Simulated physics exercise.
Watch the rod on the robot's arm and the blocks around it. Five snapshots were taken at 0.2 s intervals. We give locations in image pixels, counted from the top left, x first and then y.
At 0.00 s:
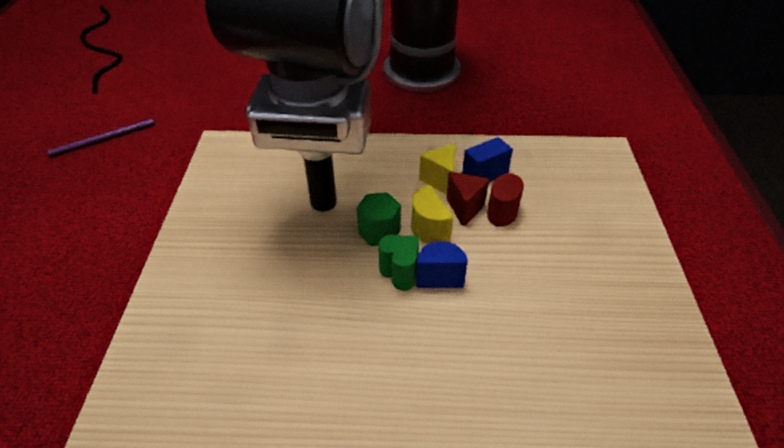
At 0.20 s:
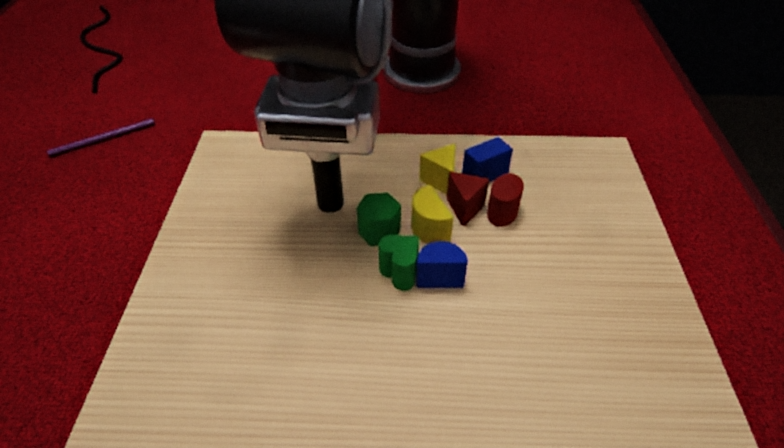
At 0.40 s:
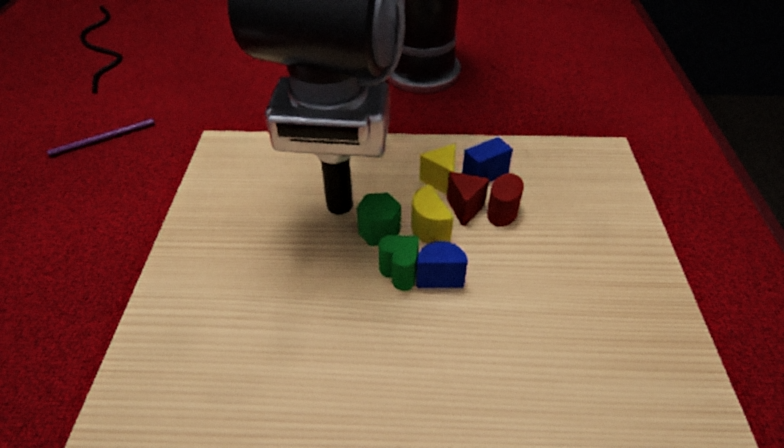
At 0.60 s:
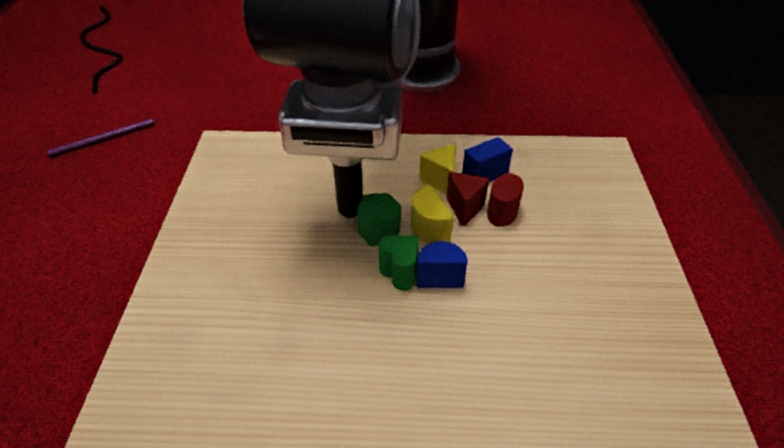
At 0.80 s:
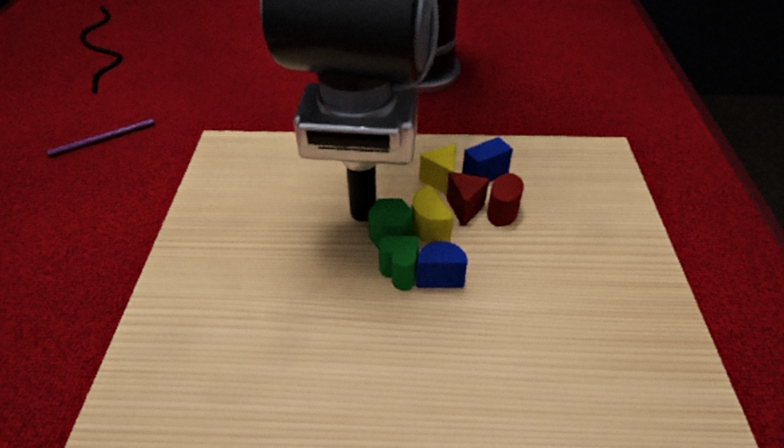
A robot arm with a black rod moved slowly right across a wooden board toward a cluster of colored blocks, then nudged the green hexagon slightly right while the other blocks stayed about where they were.
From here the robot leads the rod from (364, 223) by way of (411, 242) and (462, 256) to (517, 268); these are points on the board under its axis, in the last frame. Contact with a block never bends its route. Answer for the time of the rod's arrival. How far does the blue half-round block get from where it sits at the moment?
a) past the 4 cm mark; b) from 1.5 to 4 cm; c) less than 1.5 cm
Letter a.
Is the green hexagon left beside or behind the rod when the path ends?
In short: Yes.
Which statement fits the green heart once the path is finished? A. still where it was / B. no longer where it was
The answer is B.
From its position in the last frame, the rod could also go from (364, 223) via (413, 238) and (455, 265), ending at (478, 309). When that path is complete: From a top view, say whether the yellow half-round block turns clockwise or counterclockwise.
Counterclockwise rotation.
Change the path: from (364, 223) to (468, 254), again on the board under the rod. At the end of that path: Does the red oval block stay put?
Yes, that is how it ends up.
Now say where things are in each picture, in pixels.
Rod tip (324, 203); block tops, green hexagon (379, 206); green heart (401, 248); yellow half-round block (430, 203); blue half-round block (442, 253), in the first frame.
Rod (331, 204); blocks unchanged, in the second frame.
Rod (340, 206); blocks unchanged, in the third frame.
Rod (351, 208); blocks unchanged, in the fourth frame.
Rod (364, 213); green hexagon (390, 211); green heart (401, 248); yellow half-round block (430, 203); blue half-round block (442, 253), in the fifth frame.
The first path, step by step. One third of the way, rod (411, 231); green hexagon (435, 236), turned 30° clockwise; green heart (404, 255), turned 25° clockwise; yellow half-round block (444, 203), turned 30° anticlockwise; blue half-round block (452, 264).
Two thirds of the way, rod (464, 246); green hexagon (477, 260), turned 75° clockwise; green heart (405, 256), turned 30° clockwise; yellow half-round block (446, 202), turned 35° anticlockwise; blue half-round block (470, 290), turned 15° clockwise.
At the end, rod (520, 257); green hexagon (494, 266), turned 120° clockwise; green heart (405, 256), turned 30° clockwise; yellow half-round block (446, 202), turned 35° anticlockwise; blue half-round block (469, 292), turned 20° clockwise.
